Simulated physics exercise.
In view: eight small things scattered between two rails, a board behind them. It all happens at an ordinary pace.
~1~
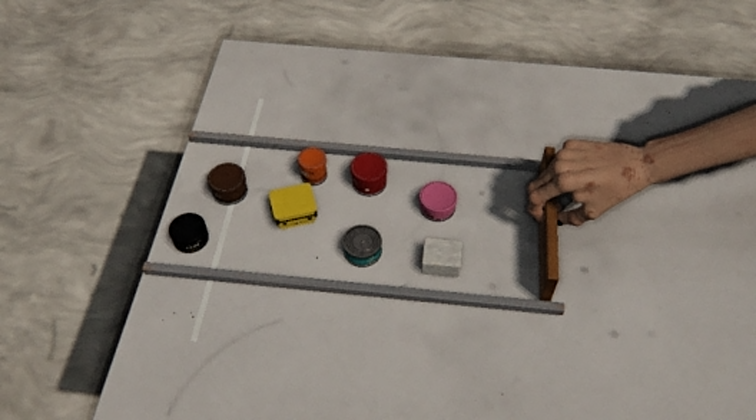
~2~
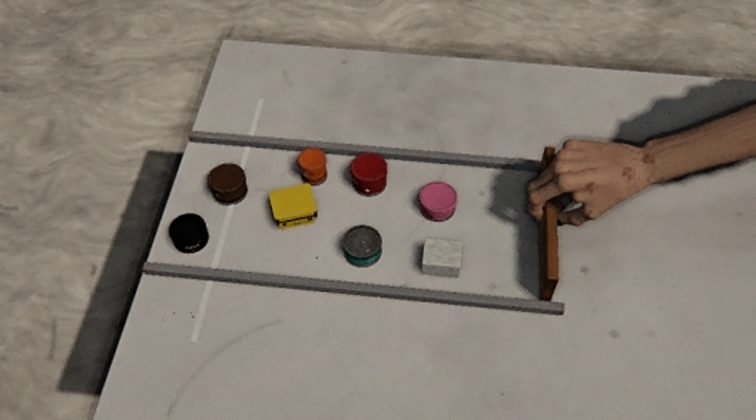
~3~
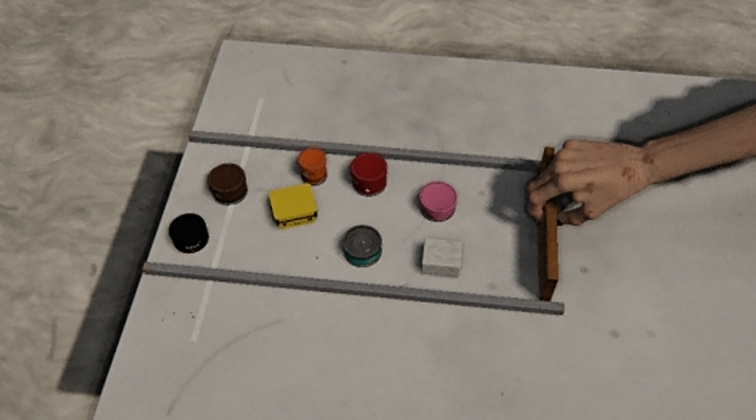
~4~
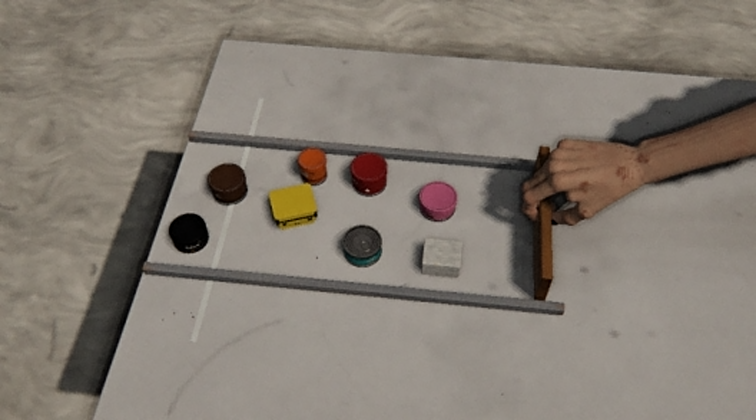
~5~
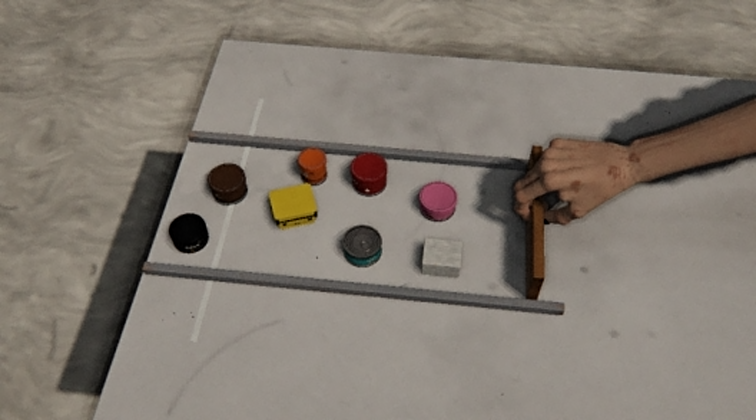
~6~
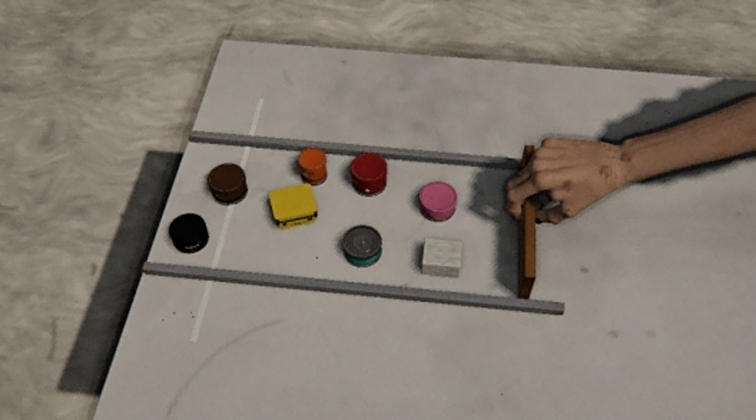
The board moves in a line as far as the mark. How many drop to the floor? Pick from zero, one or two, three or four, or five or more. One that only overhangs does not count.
Here the number that fall off is one or two.
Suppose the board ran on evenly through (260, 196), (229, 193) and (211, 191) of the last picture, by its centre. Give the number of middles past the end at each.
The counts: 0, 1 and 4.
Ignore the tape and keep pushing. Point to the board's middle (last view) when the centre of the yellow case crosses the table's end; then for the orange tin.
About (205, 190), and (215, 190) for the other.
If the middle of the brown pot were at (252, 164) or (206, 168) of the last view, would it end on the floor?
Place by place, it goes over; drops off.
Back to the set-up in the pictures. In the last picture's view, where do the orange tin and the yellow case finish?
First (193, 156), then (186, 208).
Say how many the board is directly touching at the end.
The number is 3.
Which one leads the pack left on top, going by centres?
It is the brown pot.
A little later, none off yet; black tub at rest near (189, 233); brown pot at rest near (228, 185); yellow case at rest near (294, 208).
When it is over, the number that fall off is one or two; down, black tub.
